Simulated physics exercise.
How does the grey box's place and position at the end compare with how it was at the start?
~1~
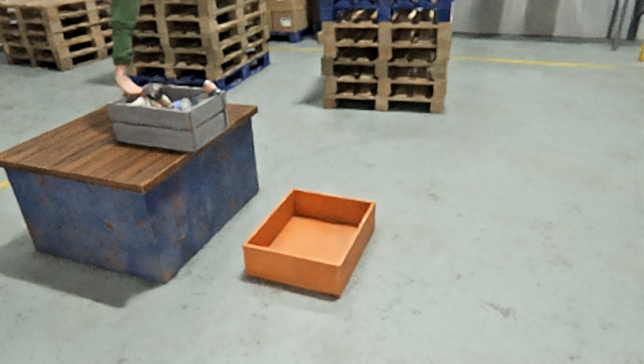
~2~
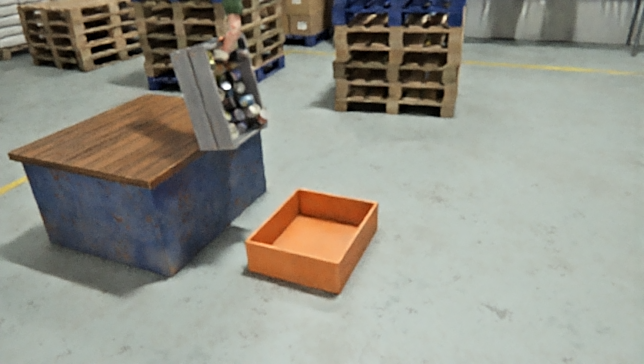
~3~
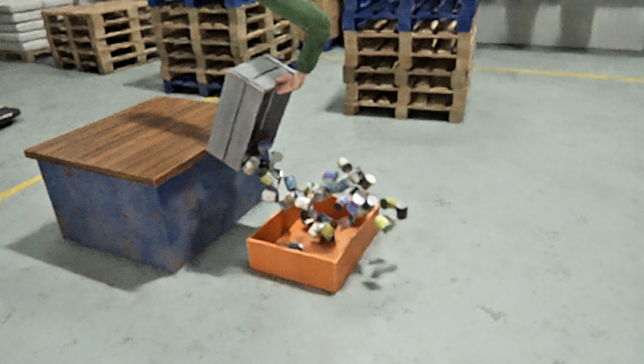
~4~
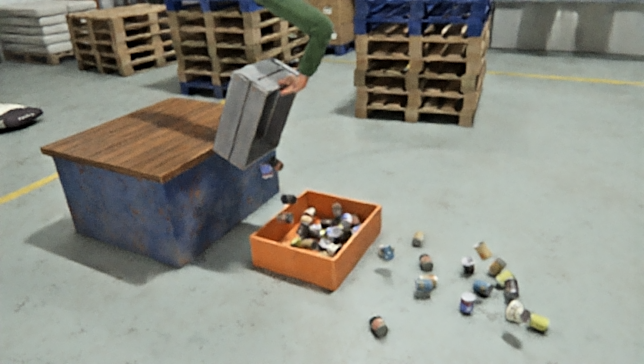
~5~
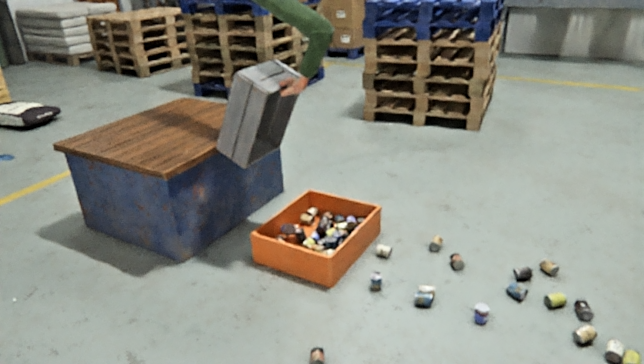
At the start the grey box sits upright on top of the bench, full of tins. At the end it is further to the right, held tipped over at the bench's right end with its open side turned down towards the orange box.
In a warehouse with a pale grey floor and stacked wooden pallets behind, seen from slightly above with a gentle sideways drift, a grey box of small tins sits on a blue bench with a brown wooden top. An open orange box lies on the floor to the right. A hand at the back of the grey box swings it up and over to the right. The tins pour out in a loose stream, some dropping into the orange box and others flying past it. The emptied box stays tipped in the hand, with many tins in the orange box and the rest scattered on the floor beyond.
